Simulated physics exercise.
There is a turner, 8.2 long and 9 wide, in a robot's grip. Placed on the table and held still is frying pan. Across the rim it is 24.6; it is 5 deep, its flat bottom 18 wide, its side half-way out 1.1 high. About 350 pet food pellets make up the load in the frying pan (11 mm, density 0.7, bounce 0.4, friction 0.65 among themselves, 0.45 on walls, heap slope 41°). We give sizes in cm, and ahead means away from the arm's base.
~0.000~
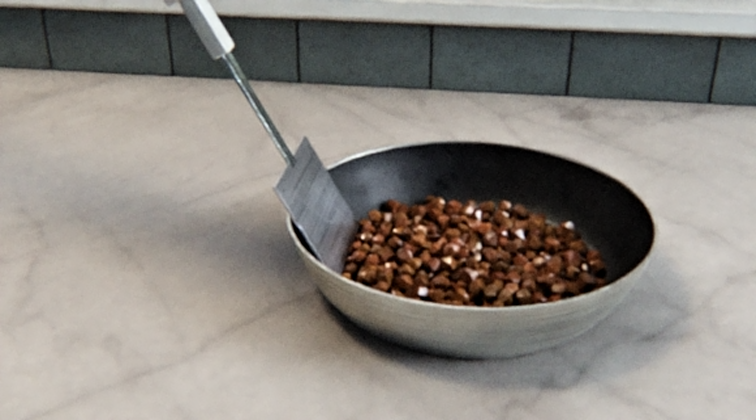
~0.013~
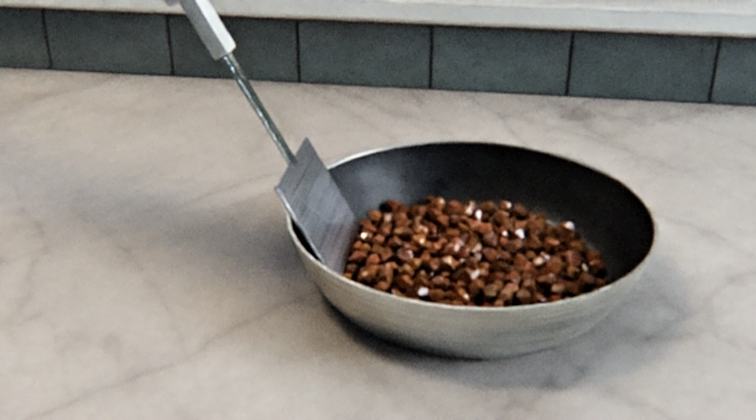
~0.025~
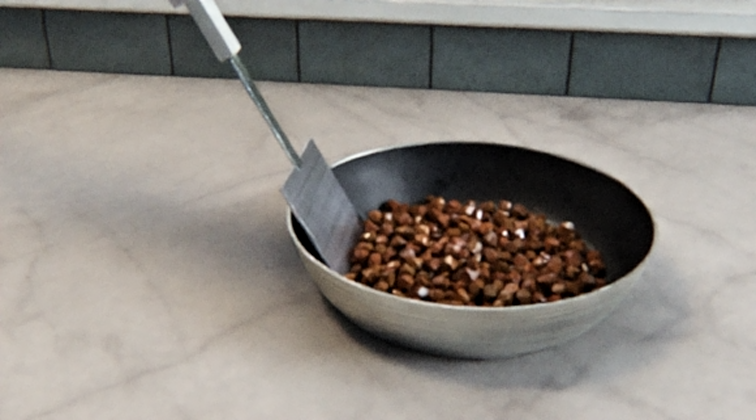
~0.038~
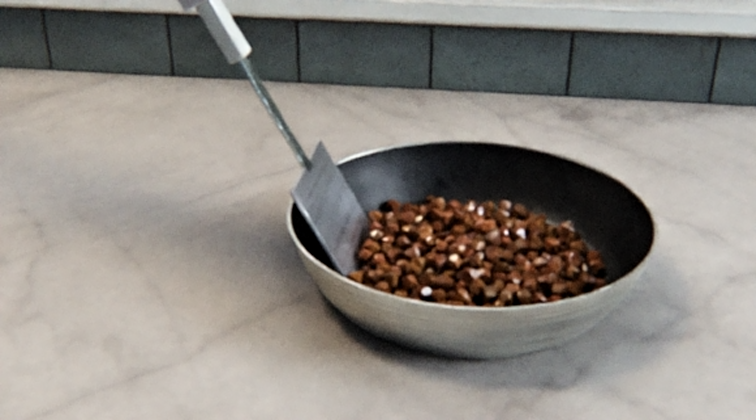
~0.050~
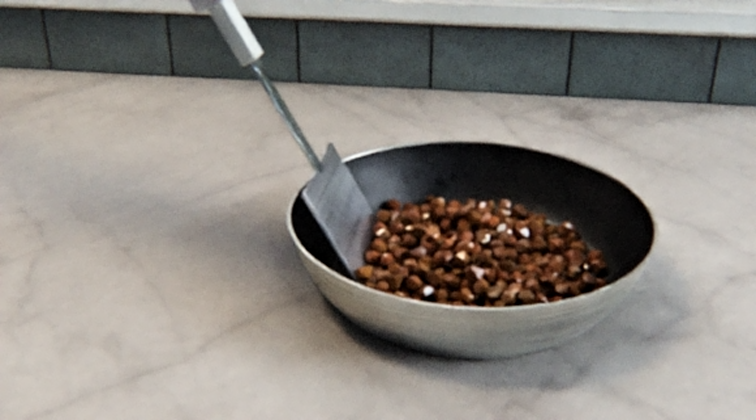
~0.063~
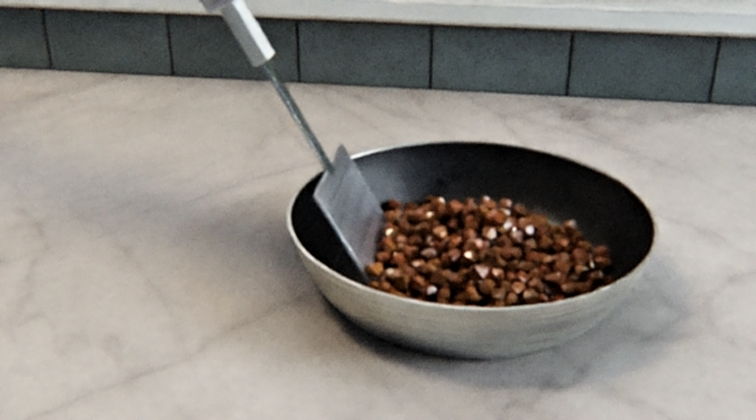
Metal turner moving slowly rightward inside a frying pan on a marble counter, nudging the near edge of heaped brown pellets.
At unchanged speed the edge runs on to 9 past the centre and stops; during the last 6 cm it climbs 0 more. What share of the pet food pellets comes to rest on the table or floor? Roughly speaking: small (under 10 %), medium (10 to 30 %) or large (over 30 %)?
Roughly, medium, from 10 to 30 %.
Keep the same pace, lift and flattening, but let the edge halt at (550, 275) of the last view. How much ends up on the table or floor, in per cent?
About 5 per cent.
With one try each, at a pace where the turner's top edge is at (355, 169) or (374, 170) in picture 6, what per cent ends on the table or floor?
Close to 30 per cent in the first try and close to 35 per cent in the second.
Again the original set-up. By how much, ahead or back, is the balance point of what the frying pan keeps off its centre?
I'd say it's roughly 5.0 cm toward the front.
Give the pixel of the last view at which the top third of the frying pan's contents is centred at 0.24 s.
Around (602, 241).
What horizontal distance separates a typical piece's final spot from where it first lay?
Distance: Near 7 cm.
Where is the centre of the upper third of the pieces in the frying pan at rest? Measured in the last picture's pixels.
The middle lies somewhere around (609, 232).
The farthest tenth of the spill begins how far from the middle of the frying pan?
Around 25 centimetres.
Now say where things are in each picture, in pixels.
In the first frame, the turner top edge at (290, 160), sloping 61°; upper third of the load around (472, 248), from x 345 to 600, top at y 200; 347 in the frying pan.
In the second frame, the turner top edge at (291, 160), sloping 61°; upper third of the load around (472, 248), from x 345 to 600, top at y 200.
In the third frame, the turner top edge at (296, 162), sloping 61°; upper third of the load around (473, 249), from x 350 to 600, top at y 200.
In the fourth frame, the turner top edge at (306, 164), sloping 61°; upper third of the load around (467, 248), from x 360 to 600, top at y 200.
In the fifth frame, the turner top edge at (317, 166), sloping 61°; upper third of the load around (474, 248), from x 365 to 600, top at y 200.
In the sixth frame, the turner top edge at (328, 167), sloping 61°; upper third of the load around (481, 246), from x 365 to 605, top at y 200; 347 in the frying pan.
After 0.15 s, sloping 61°, highest piece 5 above the table; 347 in the frying pan.
After 0.24 s, sloping 61°, highest piece 7 above the table; 347 in the frying pan.
After 0.48 s, sloping 61°, highest piece 6 above the table; 287 in the frying pan, 56 on the table or floor, 4 on the blade or in flight.
After 1.53 s, sloping 61°, highest piece 6 above the table; 286 in the frying pan, 61 on the table or floor.
In the end, 286 in the frying pan, 61 on the table or floor. That is 18 % on the table or floor.
